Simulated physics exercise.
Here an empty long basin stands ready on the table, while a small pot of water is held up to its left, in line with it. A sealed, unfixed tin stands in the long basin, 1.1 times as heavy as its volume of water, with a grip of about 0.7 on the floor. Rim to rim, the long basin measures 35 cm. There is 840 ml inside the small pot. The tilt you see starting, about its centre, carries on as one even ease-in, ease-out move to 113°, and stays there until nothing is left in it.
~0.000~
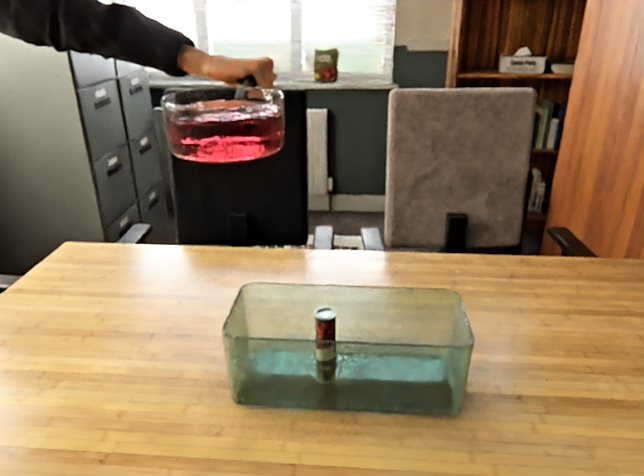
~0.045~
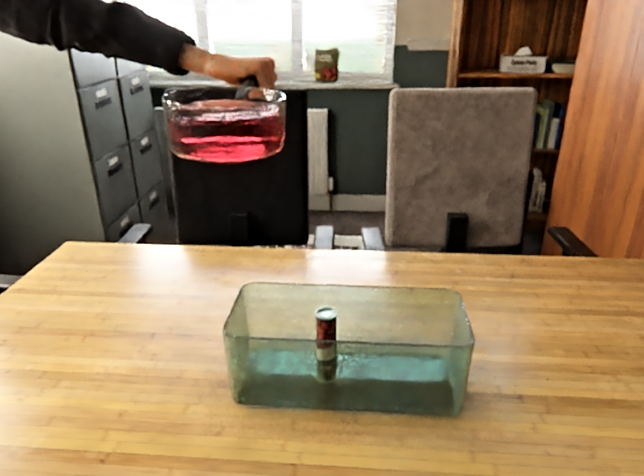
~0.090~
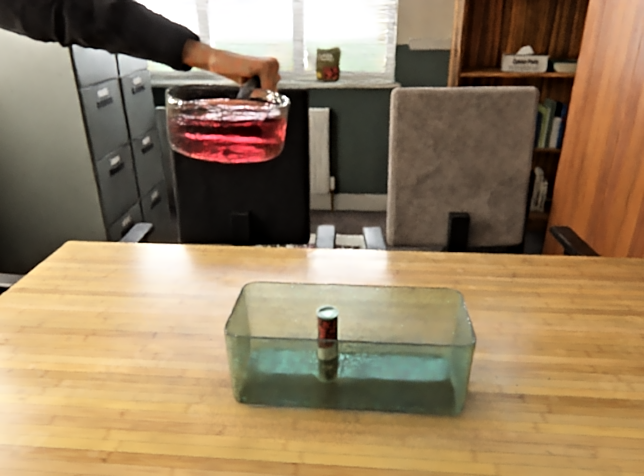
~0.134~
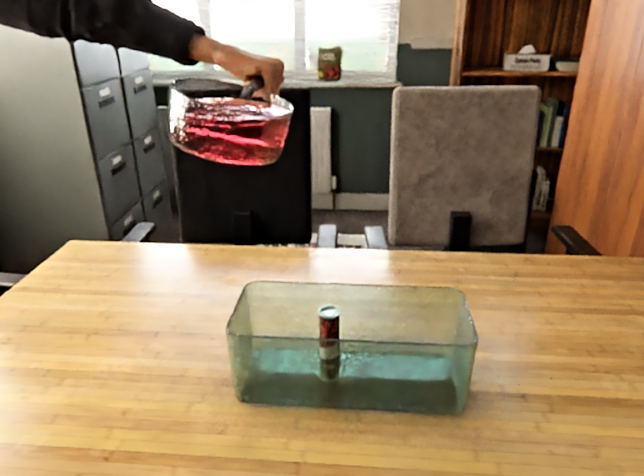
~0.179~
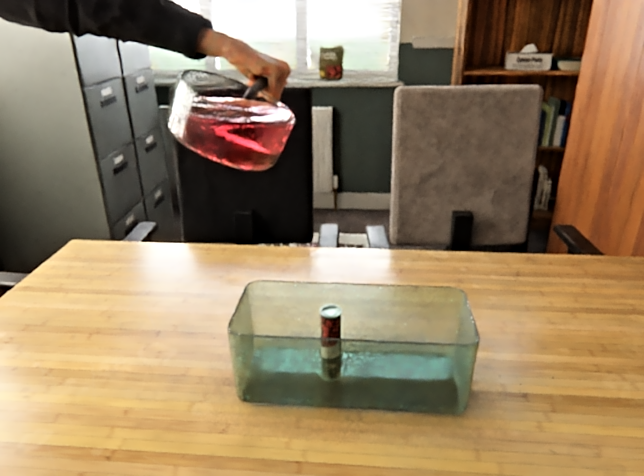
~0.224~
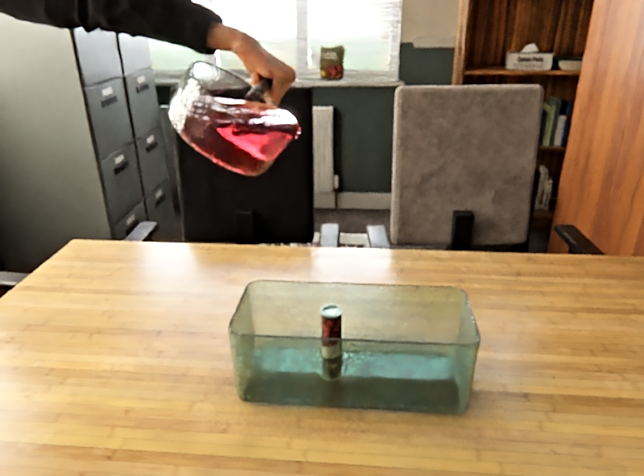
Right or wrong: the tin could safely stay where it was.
Right, it remains upright.
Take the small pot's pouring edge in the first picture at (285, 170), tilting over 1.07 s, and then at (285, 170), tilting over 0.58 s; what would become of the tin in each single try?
The tin stays vertical the first time and overturns the second time.
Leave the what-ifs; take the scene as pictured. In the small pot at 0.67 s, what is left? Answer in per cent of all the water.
I reckon near 2 per cent still sits there.
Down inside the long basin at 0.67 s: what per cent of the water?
Roughly 88 percent of it.
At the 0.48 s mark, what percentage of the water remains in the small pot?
Some 14 % of it is still there.
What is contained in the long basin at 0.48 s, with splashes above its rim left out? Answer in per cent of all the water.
About 9%.
Then, 0.48 s in, the tilt is 105° and 13 per cent is still to pour; the tin stands where it began.
Then, 0.67 s in, the tilt is 113° and 2 per cent is still to pour; the tin stands where it began.
Then, 0.87 s in, the tilt is 113° and 0 per cent is still to pour; the tin stands where it began.
Then, 1.08 s in, the tilt is 113° and 0 per cent is still to pour; the tin stands 1 cm from where it began.
Finally, the tin stands where it began.
